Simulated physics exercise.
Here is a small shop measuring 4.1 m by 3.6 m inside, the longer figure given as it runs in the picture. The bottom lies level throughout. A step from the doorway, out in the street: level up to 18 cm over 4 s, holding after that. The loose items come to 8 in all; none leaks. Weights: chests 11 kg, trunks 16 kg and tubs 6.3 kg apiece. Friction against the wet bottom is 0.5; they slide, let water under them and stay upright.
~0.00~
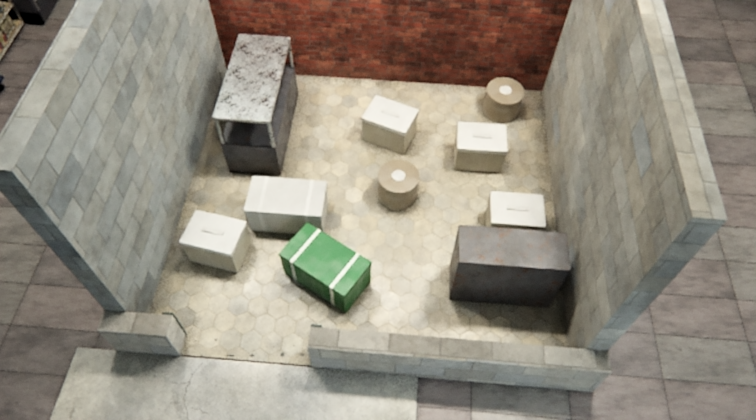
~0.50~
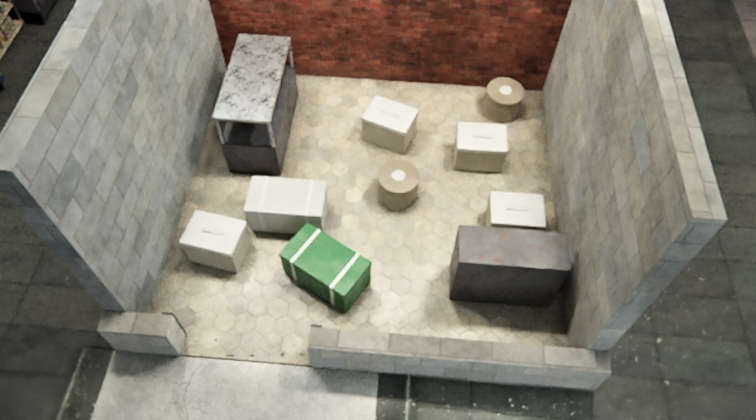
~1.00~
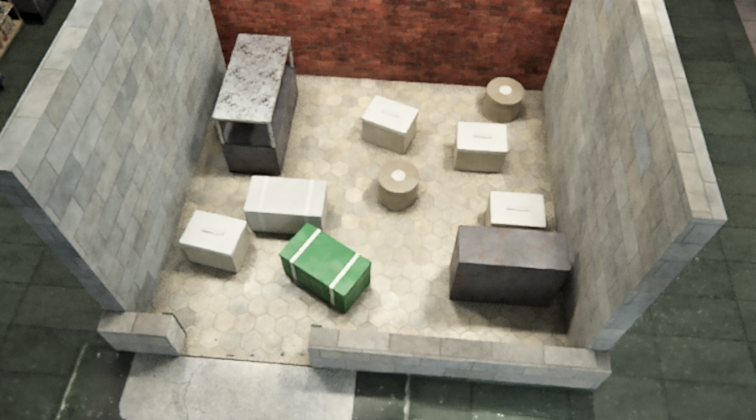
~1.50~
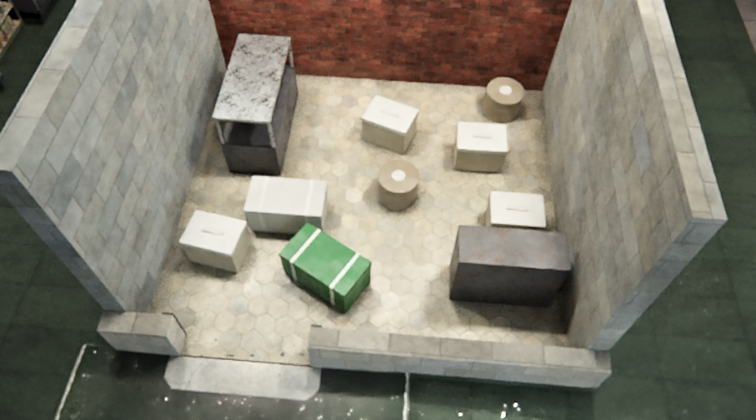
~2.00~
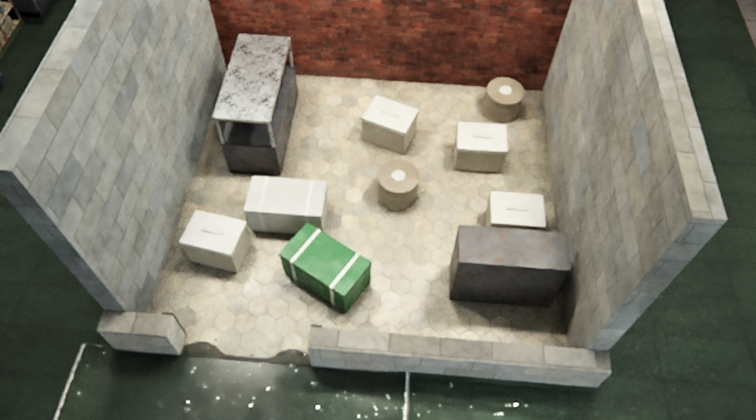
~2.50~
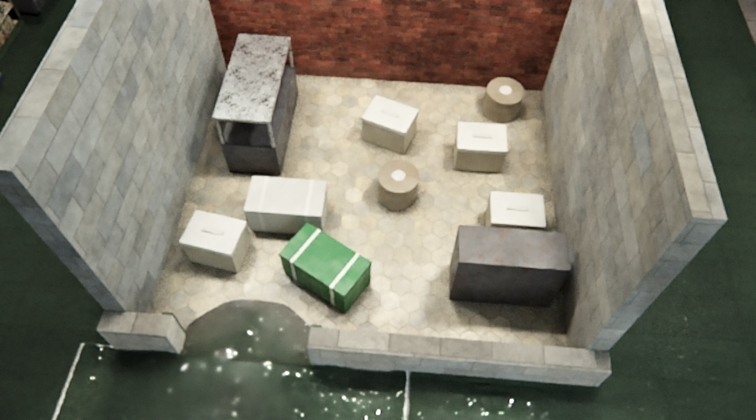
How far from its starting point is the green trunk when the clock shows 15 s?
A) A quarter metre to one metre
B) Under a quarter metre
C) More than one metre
A quarter metre to one metre.
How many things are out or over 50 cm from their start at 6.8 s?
4 of them.
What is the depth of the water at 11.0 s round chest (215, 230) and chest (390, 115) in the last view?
Roughly 10 and 14 cm.
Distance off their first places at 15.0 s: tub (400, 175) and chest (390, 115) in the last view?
Net displacement, in order: 100 cm; 120 cm.
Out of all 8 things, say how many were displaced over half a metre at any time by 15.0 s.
I get 8.
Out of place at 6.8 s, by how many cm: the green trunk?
Some 100 cm from the start.
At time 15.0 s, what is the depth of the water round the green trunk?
Around 11 cm.
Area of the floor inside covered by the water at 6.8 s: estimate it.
My estimate is roughly 10.5 m2.
After 3.5 s the green trunk is near (325, 258), 0.0 m from its start, aground; 0 afloat.
After 6.8 s the green trunk is near (414, 236), 0.9 m from its start, aground; 1 afloat.
After 11.0 s the green trunk is near (416, 236), 0.9 m from its start, aground; 7 afloat.
After 15.0 s the green trunk is near (335, 292), 0.4 m from its start, afloat; 8 afloat.
